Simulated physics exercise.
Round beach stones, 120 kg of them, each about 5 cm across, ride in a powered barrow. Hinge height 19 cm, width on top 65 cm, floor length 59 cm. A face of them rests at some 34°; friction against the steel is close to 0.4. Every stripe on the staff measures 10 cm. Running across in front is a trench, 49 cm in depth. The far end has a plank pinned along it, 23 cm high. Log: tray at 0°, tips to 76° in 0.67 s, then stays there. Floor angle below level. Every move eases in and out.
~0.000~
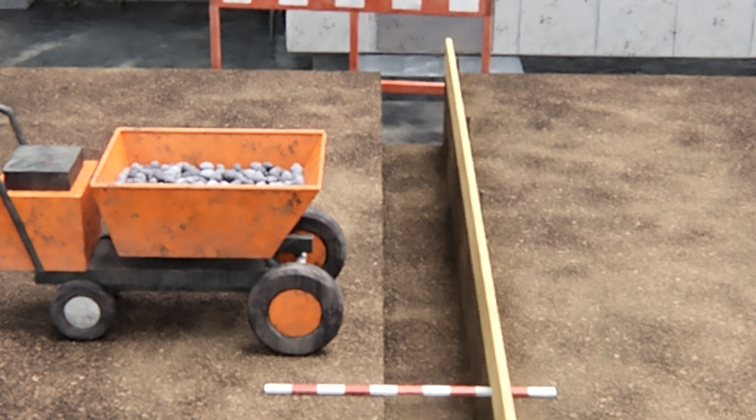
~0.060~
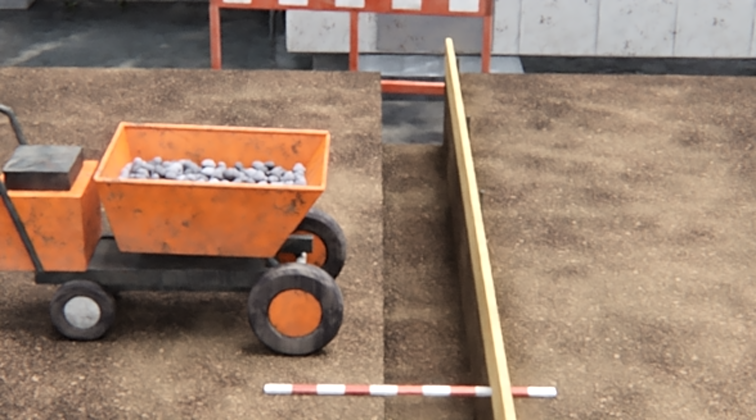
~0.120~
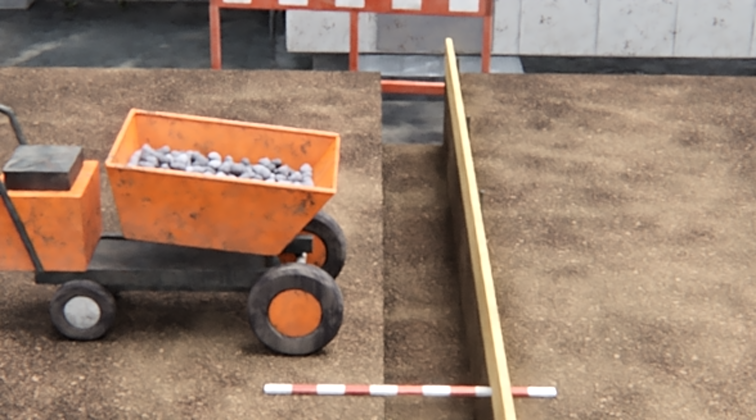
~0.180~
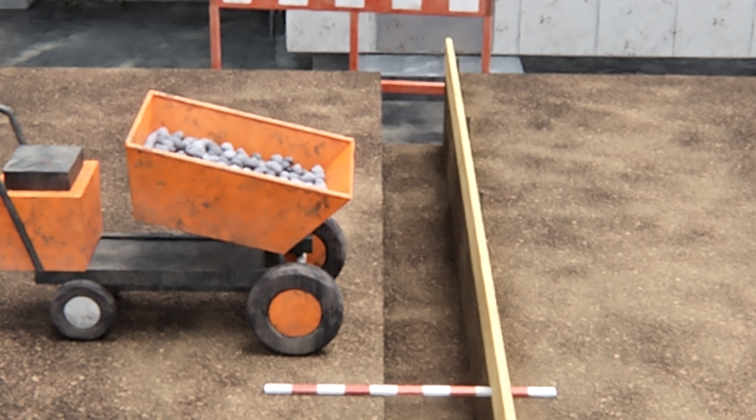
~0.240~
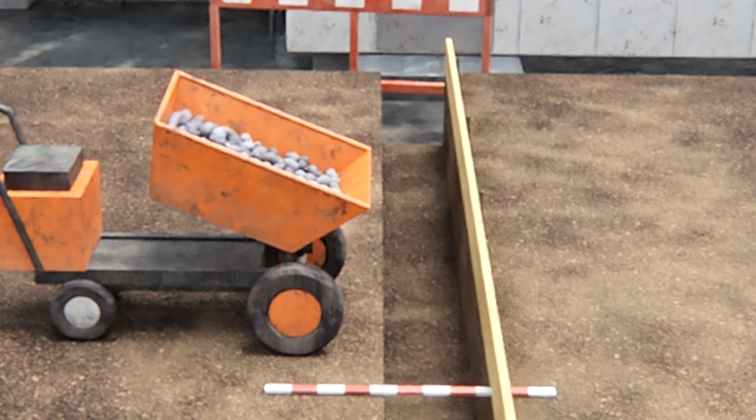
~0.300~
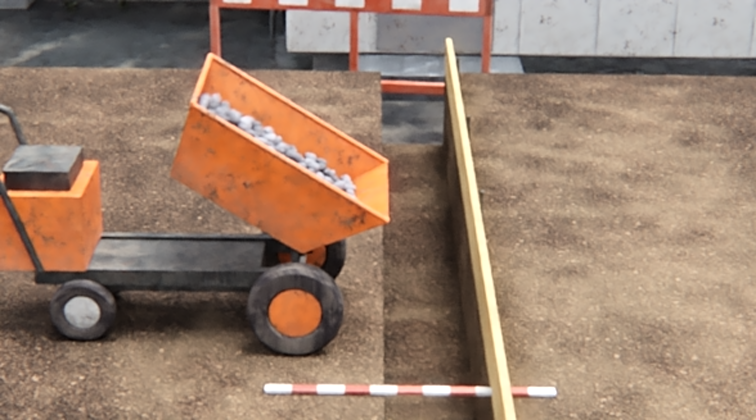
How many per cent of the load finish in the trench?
About 75 per cent.
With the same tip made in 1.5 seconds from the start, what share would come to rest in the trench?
About 90 percent, I'd say.
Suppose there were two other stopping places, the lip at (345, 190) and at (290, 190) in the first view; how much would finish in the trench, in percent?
Roughly 45 in a hundred from the first, 95 in a hundred from the second.
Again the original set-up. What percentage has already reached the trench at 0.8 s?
Something like 25 in a hundred.
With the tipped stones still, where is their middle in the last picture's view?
Somewhere around (453, 410) in the last picture.
After 0.5 s the floor is at 64°; 100 % in the tray; the foremost stones are at (399, 243).
After 0.8 s the floor is at 76°; 71 % in the tray, 24 % in the trench, 5 % past the trench; the foremost stones are at (511, 285).
After 1.1 s the floor is at 76°; 12 % in the tray, 63 % in the trench, 25 % past the trench; the foremost stones are at (723, 314).
After 3.1 s the floor is at 76°; 0 % in the tray, 75 % in the trench, 25 % past the trench; the foremost stones are past the picture's edge.
